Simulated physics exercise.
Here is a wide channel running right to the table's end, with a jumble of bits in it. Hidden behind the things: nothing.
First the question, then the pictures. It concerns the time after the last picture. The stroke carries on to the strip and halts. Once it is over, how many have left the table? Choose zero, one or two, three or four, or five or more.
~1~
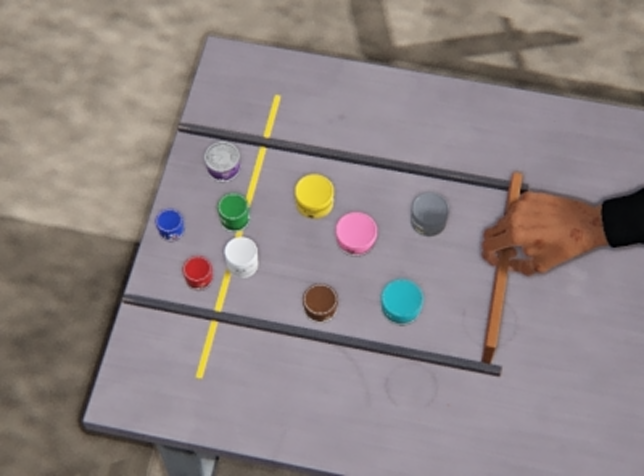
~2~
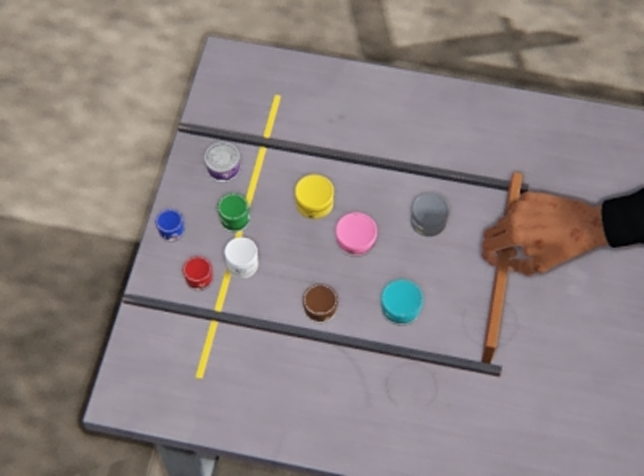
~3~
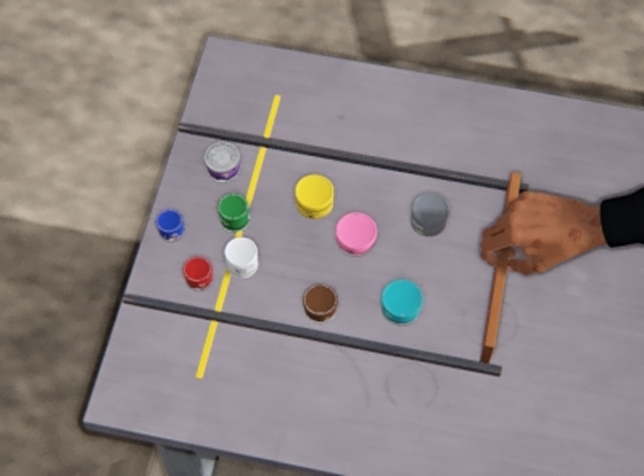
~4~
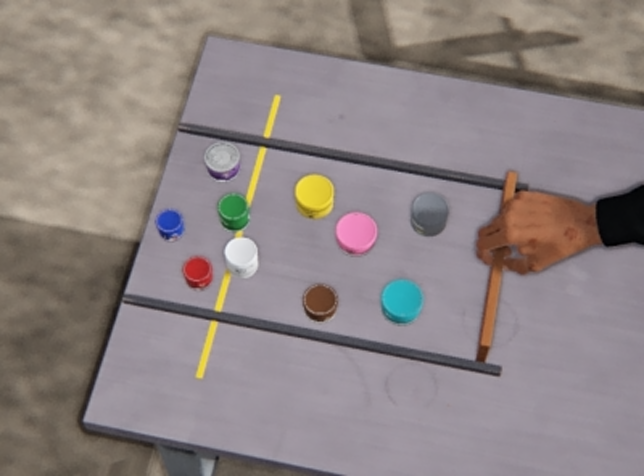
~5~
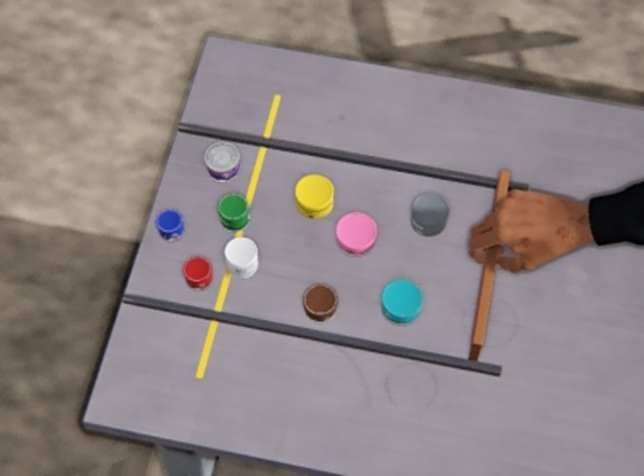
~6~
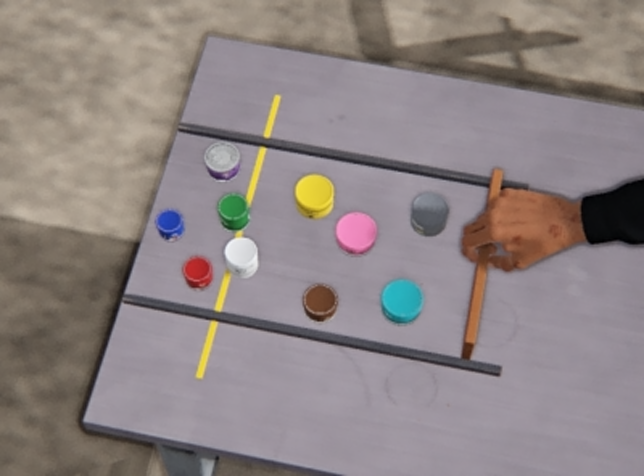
Zero of them have left the table.
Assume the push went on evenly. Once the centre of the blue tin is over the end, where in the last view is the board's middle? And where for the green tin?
The blue tin puts it at (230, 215), the green tin at (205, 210).
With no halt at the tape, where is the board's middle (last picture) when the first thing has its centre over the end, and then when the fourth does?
At (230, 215) for the first, at (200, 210) for the fourth.
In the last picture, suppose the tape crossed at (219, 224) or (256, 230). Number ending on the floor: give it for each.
Try by try, 1 and 0.
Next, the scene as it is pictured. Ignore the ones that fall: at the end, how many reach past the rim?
0 overhanging.
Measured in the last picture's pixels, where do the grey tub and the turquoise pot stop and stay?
Positions - first (235, 176), then (211, 257).
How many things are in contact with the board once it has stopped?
Contact count: 4.
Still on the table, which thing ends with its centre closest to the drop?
Looks like the blue tin to me.
Early on, none off yet; blue tin at rest near (170, 226); purple tin at rest near (223, 163); red tin at rest near (198, 274).
Finally, the number that fall off is zero.
